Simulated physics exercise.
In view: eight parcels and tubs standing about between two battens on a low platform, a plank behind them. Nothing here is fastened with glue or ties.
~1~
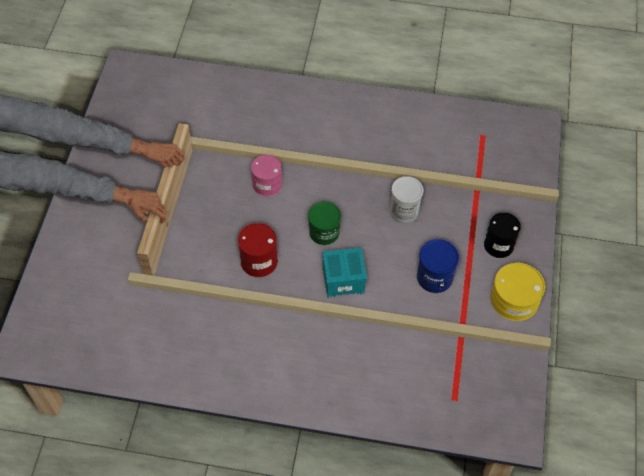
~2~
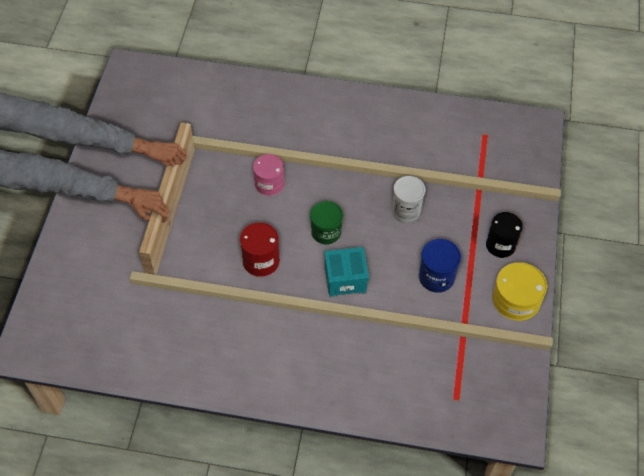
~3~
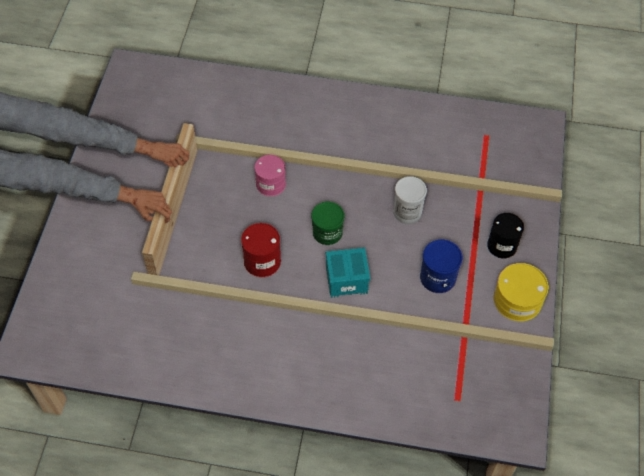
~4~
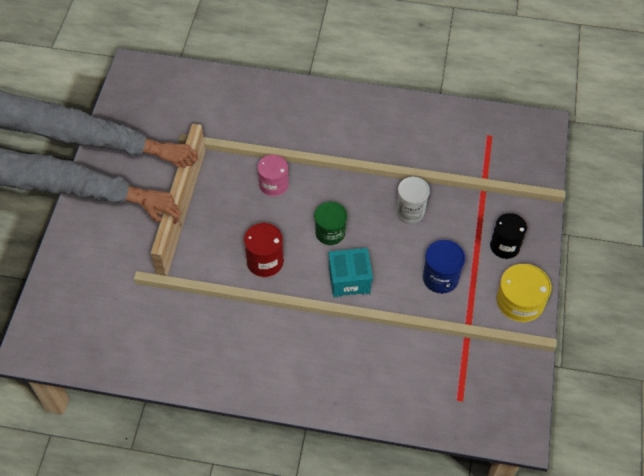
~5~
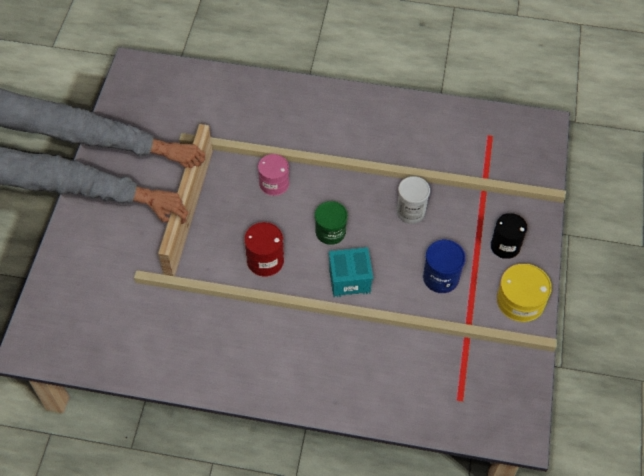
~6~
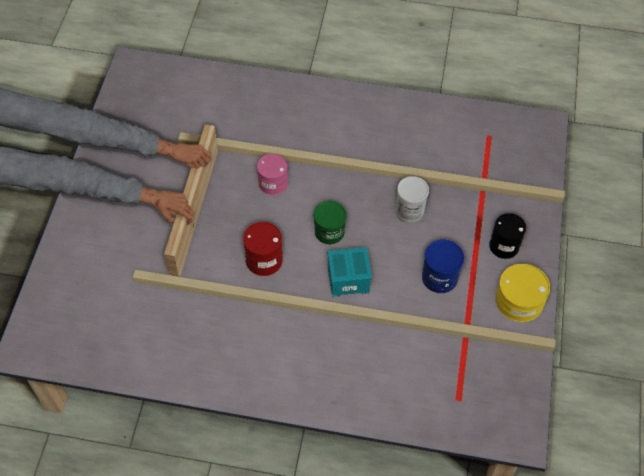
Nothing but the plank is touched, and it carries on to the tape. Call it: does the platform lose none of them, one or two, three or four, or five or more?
It loses one or two.
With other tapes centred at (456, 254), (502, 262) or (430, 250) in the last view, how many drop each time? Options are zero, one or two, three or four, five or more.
In order: Zero; one to two; not one.
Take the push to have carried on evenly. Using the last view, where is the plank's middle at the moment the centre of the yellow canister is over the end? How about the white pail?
The middle would be close to (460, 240) and then close to (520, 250).
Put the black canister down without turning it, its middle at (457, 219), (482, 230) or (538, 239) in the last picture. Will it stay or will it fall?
It keeps its place, then keeps its place, then keeps its place.
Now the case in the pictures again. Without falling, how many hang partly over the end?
0 overhanging.
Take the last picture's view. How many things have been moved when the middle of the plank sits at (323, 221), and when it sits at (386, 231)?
4 and 6.
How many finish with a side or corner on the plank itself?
Contact count: 3.
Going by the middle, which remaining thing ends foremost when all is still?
The black canister is the one.
Early on, none off yet; yellow canister at rest near (522, 293); black canister at rest near (507, 236); blue pail at rest near (442, 267).
A while later, none off yet; yellow canister at rest near (522, 293); black canister at rest near (507, 236); blue pail travelled a little near (447, 265).
Finally, the number that fall off is one or two; lost, yellow canister.
